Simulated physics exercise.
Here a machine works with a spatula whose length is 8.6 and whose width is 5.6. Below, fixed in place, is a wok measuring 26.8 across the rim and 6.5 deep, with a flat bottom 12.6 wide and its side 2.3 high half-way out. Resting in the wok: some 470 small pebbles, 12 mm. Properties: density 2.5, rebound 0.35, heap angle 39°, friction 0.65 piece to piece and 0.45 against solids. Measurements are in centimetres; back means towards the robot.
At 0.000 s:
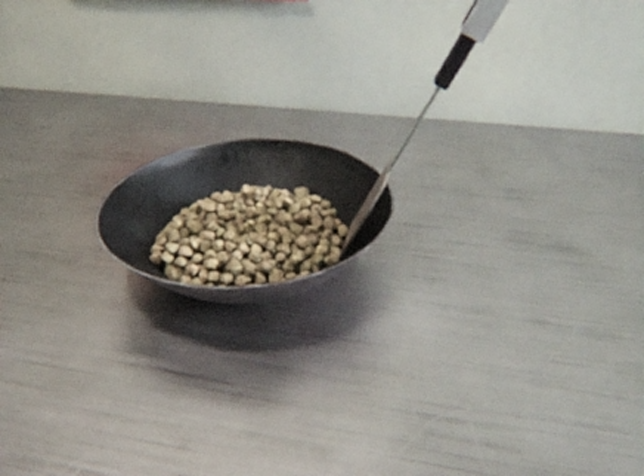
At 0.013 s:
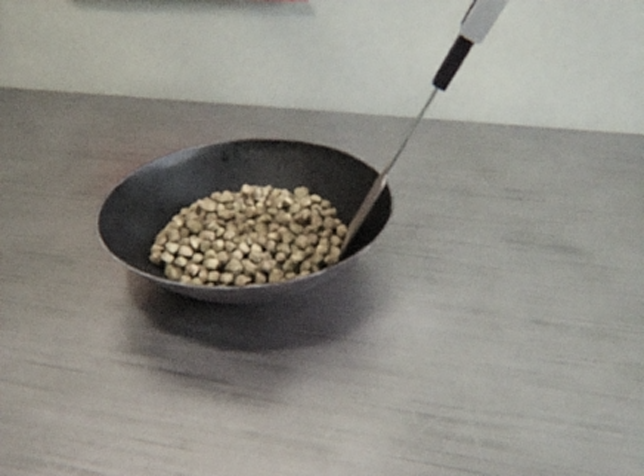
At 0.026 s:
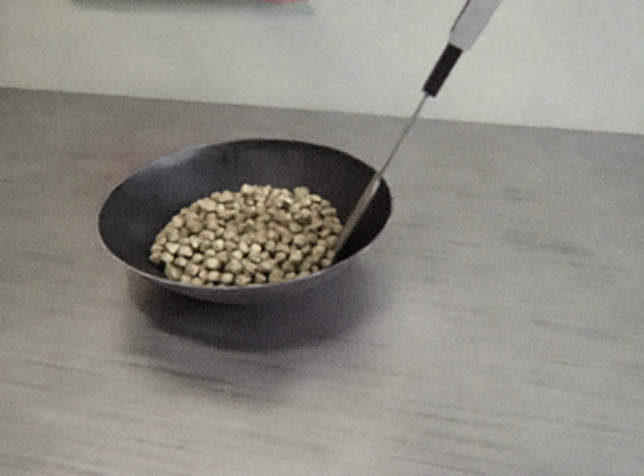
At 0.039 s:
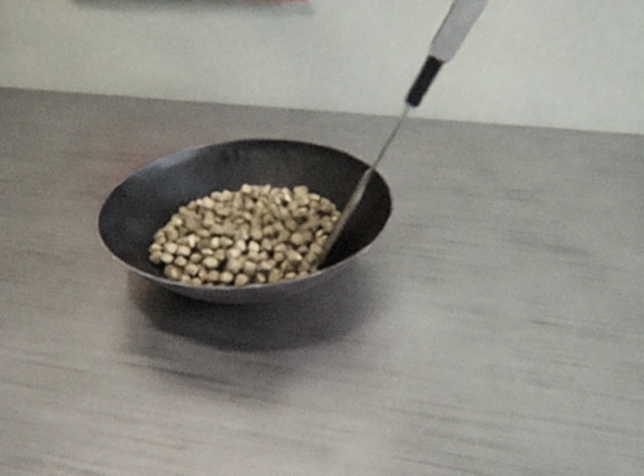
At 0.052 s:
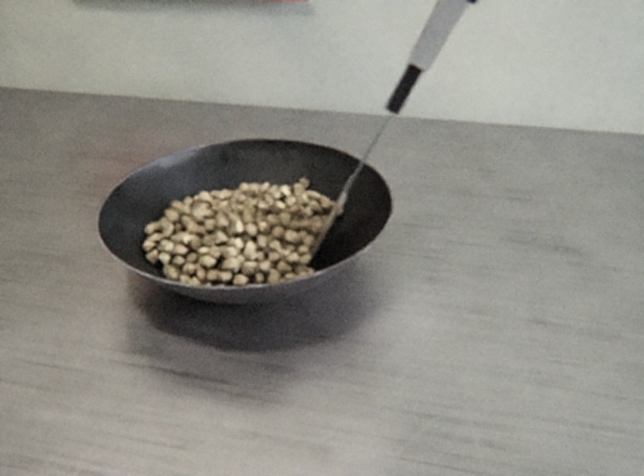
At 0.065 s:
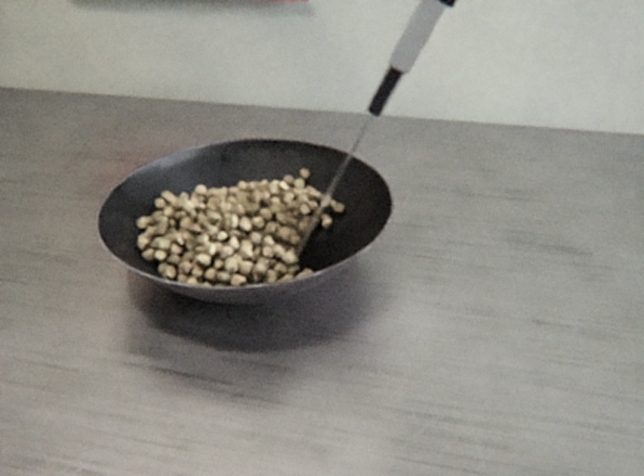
In this clip, a spatula held at a slant in a dark wok of small pebbles moves leftward through the load, pushing the pebbles toward the left side and baring some of the wok's surface on the right.
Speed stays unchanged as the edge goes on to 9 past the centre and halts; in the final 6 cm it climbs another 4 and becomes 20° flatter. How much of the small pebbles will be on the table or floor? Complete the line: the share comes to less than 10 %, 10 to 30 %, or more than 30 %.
The share comes to more than 30 %.
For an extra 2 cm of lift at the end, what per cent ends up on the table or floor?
Result: Approx. 40 %.
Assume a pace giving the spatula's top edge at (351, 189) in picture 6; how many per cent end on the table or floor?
My guess is around 30 percent.
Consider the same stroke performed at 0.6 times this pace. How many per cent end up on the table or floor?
The share would be near 25 in a hundred.
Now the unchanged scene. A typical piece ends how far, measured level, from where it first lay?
Distance: Around 6 cm.
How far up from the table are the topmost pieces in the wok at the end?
Close to 5.0 centimetres high.
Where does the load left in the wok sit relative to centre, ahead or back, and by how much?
Ahead of centre, near 2.5 centimetres.
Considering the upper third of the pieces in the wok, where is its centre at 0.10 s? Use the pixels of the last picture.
Estimated point: Close to (210, 211).
After 0.10 s, sloping 65°, highest piece 9 above the table; 473 in the wok.
After 0.14 s, sloping 60°, highest piece 10 above the table; 473 in the wok.
After 0.36 s, sloping 45°, highest piece 19 above the table; 291 in the wok, 48 on the table or floor, 134 on the blade or in flight.
After 1.41 s, sloping 45°, highest piece 5 above the table; 291 in the wok, 182 on the table or floor.
In the end, 291 in the wok, 182 on the table or floor. That is 38 % on the table or floor.
